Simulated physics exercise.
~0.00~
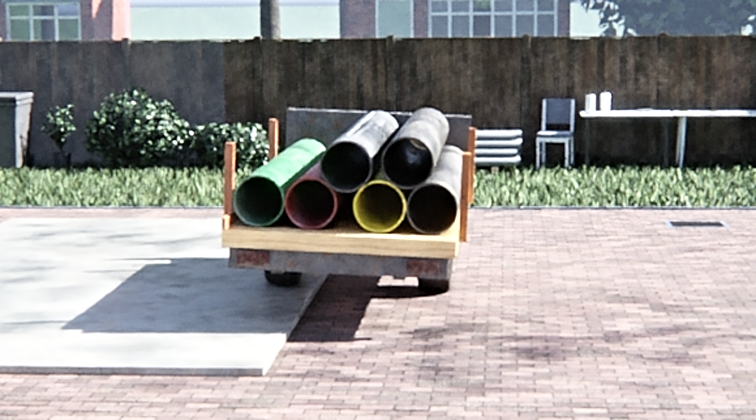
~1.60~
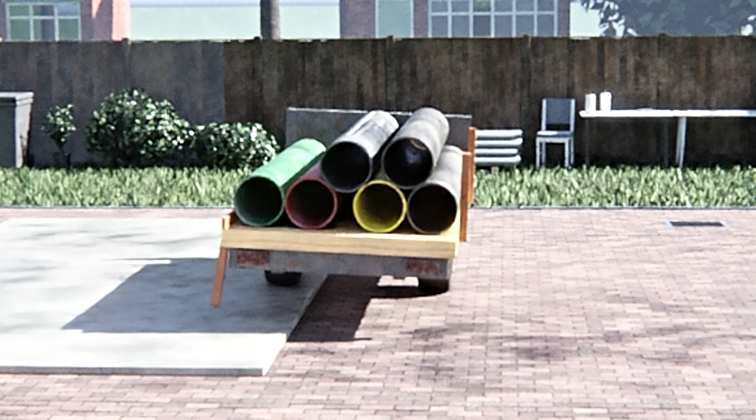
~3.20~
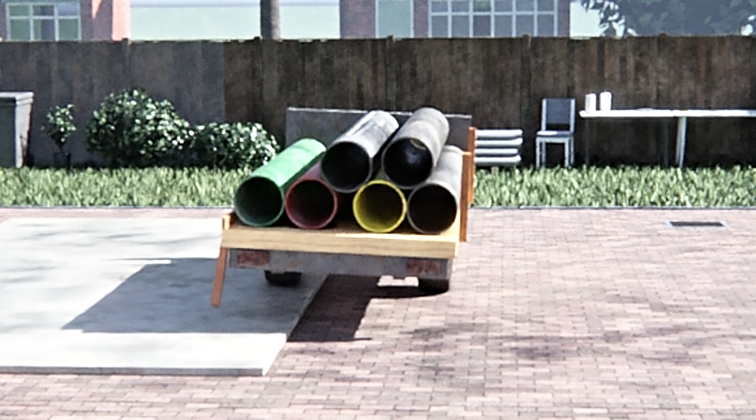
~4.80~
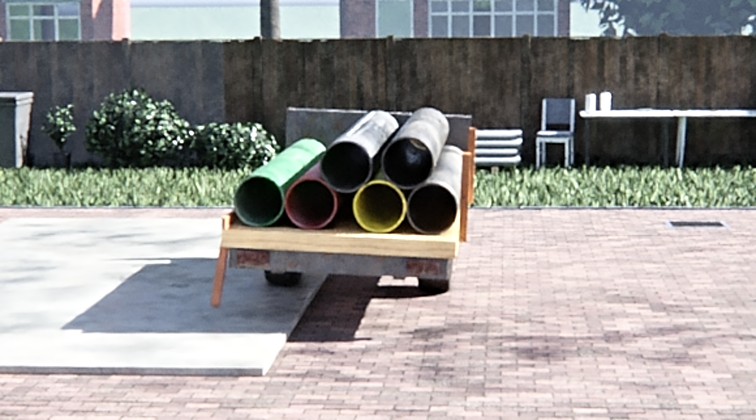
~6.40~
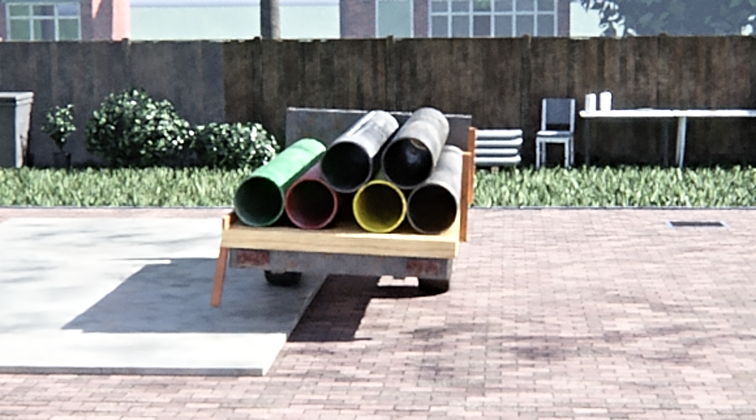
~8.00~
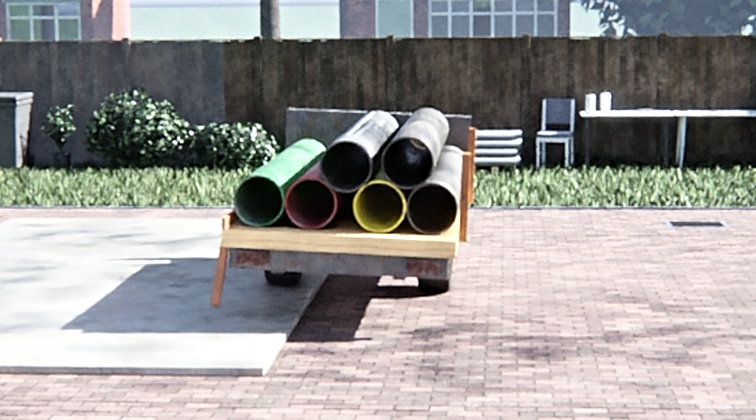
Wooden posts on the left edge of a parked trailer swinging down, while the six stacked pipes stay put on the deck.
